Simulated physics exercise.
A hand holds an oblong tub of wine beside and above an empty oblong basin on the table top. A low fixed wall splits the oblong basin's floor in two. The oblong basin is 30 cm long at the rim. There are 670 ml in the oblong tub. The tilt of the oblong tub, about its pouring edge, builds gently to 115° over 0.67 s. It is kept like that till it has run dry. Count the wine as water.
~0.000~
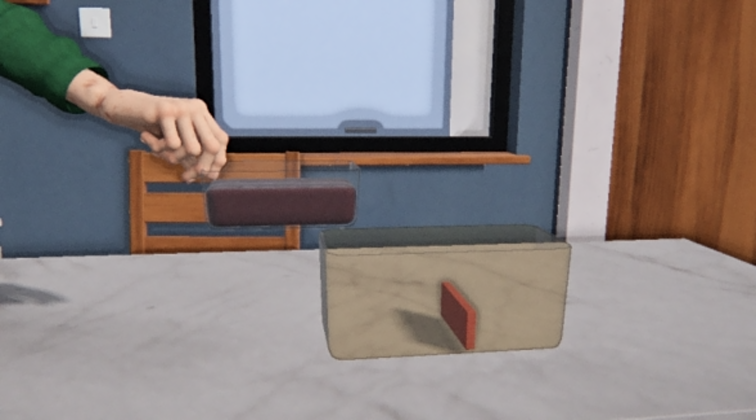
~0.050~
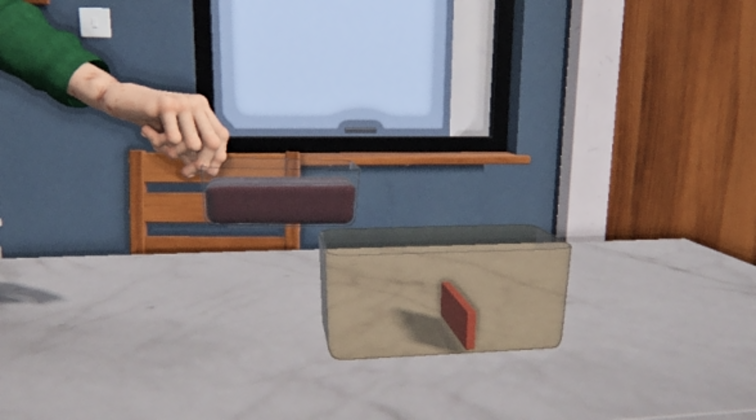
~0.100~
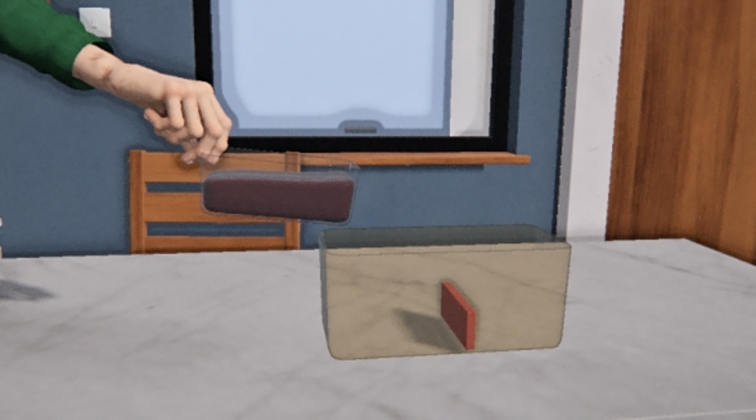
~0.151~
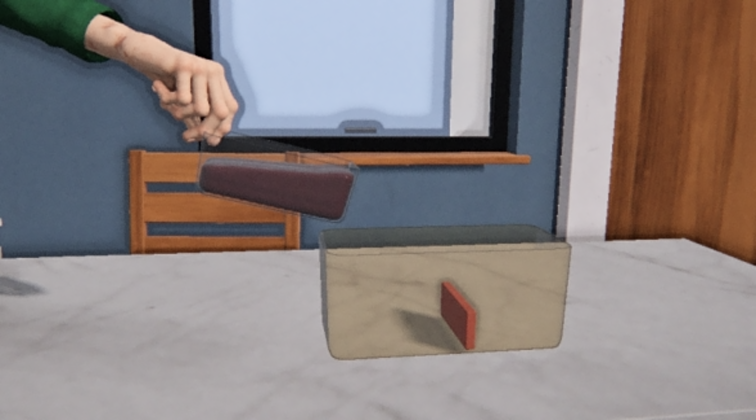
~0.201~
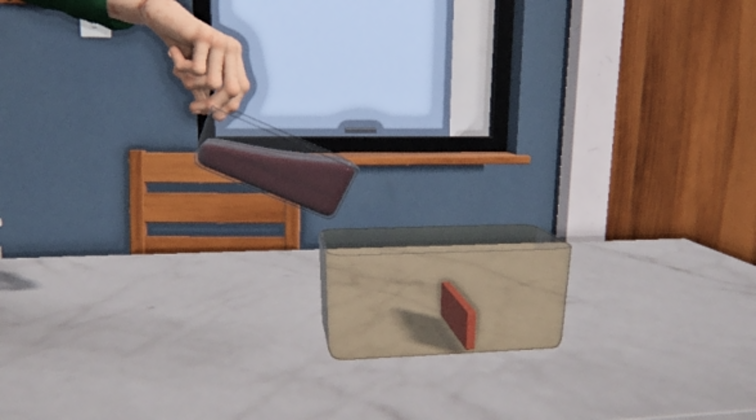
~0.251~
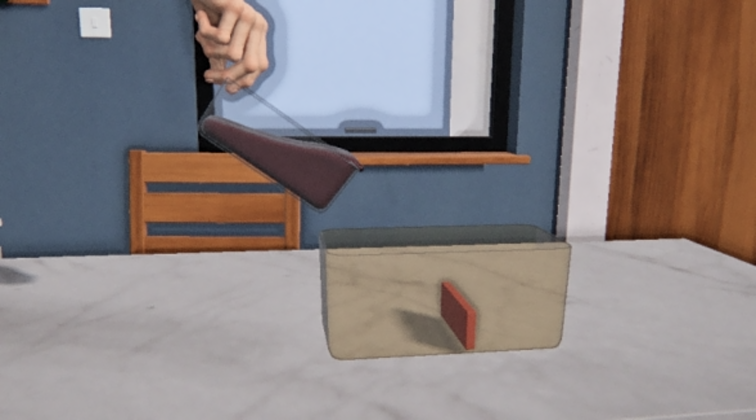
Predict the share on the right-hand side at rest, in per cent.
Roughly 42 per cent is past the wall.
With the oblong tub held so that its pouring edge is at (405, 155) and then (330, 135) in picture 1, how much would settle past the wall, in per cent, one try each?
In turn about 70 and 15 per cent.
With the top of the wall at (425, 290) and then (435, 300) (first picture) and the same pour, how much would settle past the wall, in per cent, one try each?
First 70, then 60 per cent.
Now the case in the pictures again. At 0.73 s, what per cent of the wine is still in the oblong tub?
Near 1 in a hundred.
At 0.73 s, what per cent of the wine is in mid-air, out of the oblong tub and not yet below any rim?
Some 6 per cent.
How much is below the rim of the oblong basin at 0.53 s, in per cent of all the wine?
Some 22 per cent.
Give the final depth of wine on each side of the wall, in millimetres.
Some 16 mm on the left and 20 mm on the right.
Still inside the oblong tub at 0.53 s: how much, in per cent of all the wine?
Near 16 in a hundred.
Then, 0.53 s in, the tilt is 103° and 16 per cent is still to pour, 22 is left of the wall and 0 right of it.
Then, 0.73 s in, the tilt is 115° and 1 per cent is still to pour, 38 is left of the wall and 52 right of it.
Then, 0.94 s in, the tilt is 115° and 0 per cent is still to pour, 47 is left of the wall and 35 right of it.
Then, 1.17 s in, the tilt is 115° and 0 per cent is still to pour, 51 is left of the wall and 41 right of it.
Finally, 51 per cent lies left of the wall, 42 right of it and 7 outside.
